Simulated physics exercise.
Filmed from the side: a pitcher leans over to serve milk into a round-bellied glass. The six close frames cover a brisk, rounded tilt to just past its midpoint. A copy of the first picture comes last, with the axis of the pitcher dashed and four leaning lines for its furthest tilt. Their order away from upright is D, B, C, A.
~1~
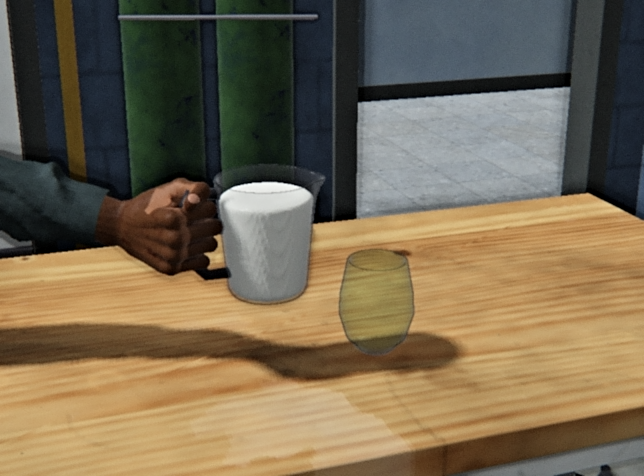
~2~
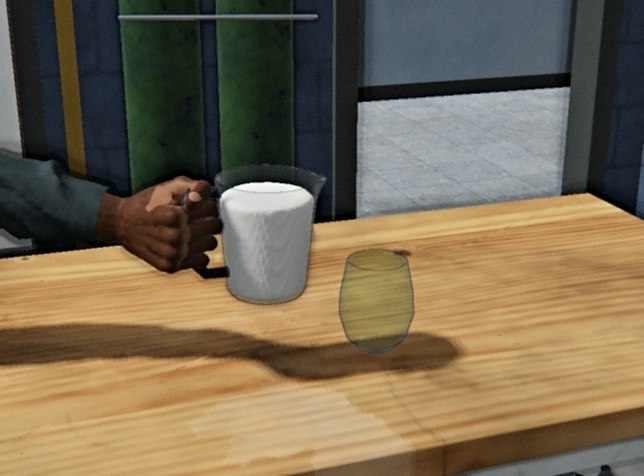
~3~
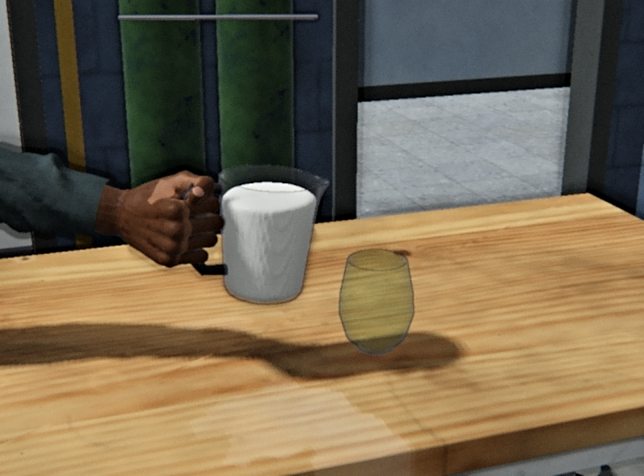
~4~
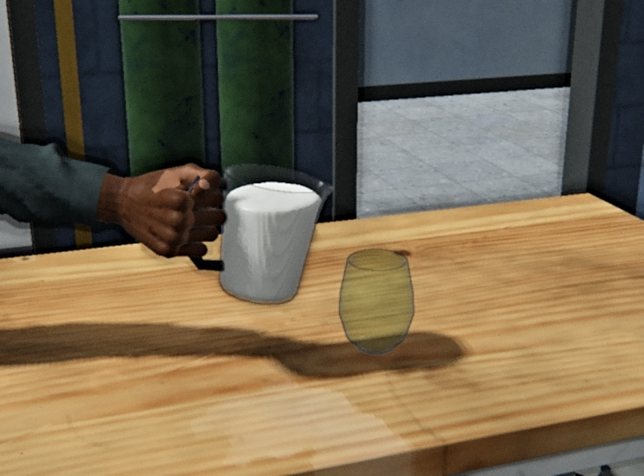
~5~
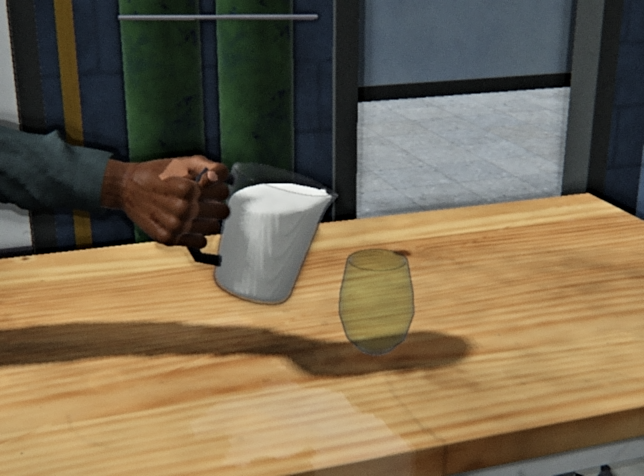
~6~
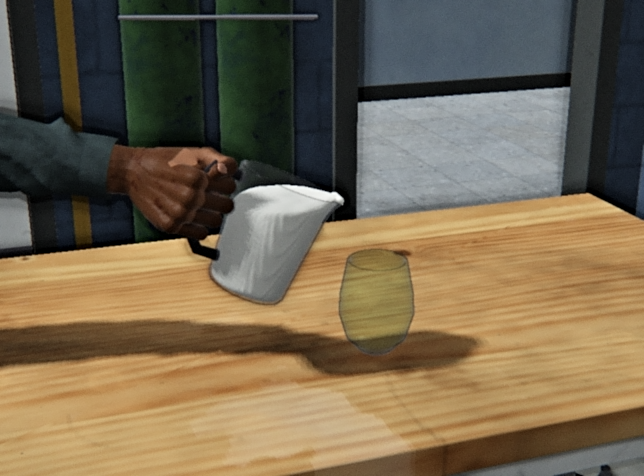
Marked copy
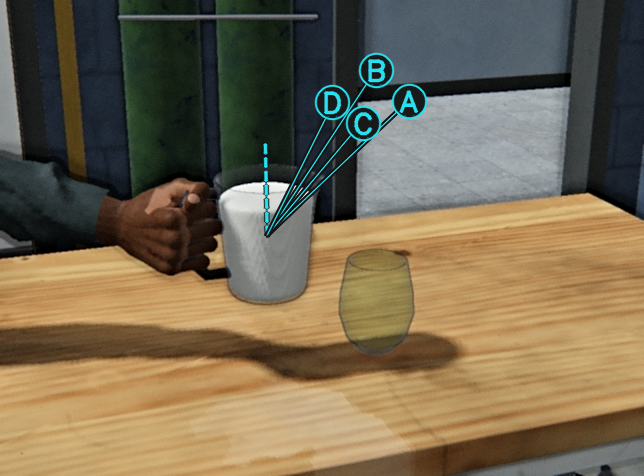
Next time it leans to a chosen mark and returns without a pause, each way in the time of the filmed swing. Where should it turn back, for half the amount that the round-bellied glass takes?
A.
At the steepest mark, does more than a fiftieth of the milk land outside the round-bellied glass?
No.
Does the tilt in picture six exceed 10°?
Yes.
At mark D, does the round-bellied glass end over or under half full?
Under half.
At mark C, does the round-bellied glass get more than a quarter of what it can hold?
Yes, clearly.
In cyan, A at (396, 112); B at (366, 84); C at (350, 135); D at (325, 118).
With A, the round-bellied glass ends with about 46 % of what it can hold.
With B, the round-bellied glass ends with about 20 % of what it can hold.
With C, the round-bellied glass ends with about 32 % of what it can hold.
With D, the round-bellied glass ends with about 10 % of what it can hold.
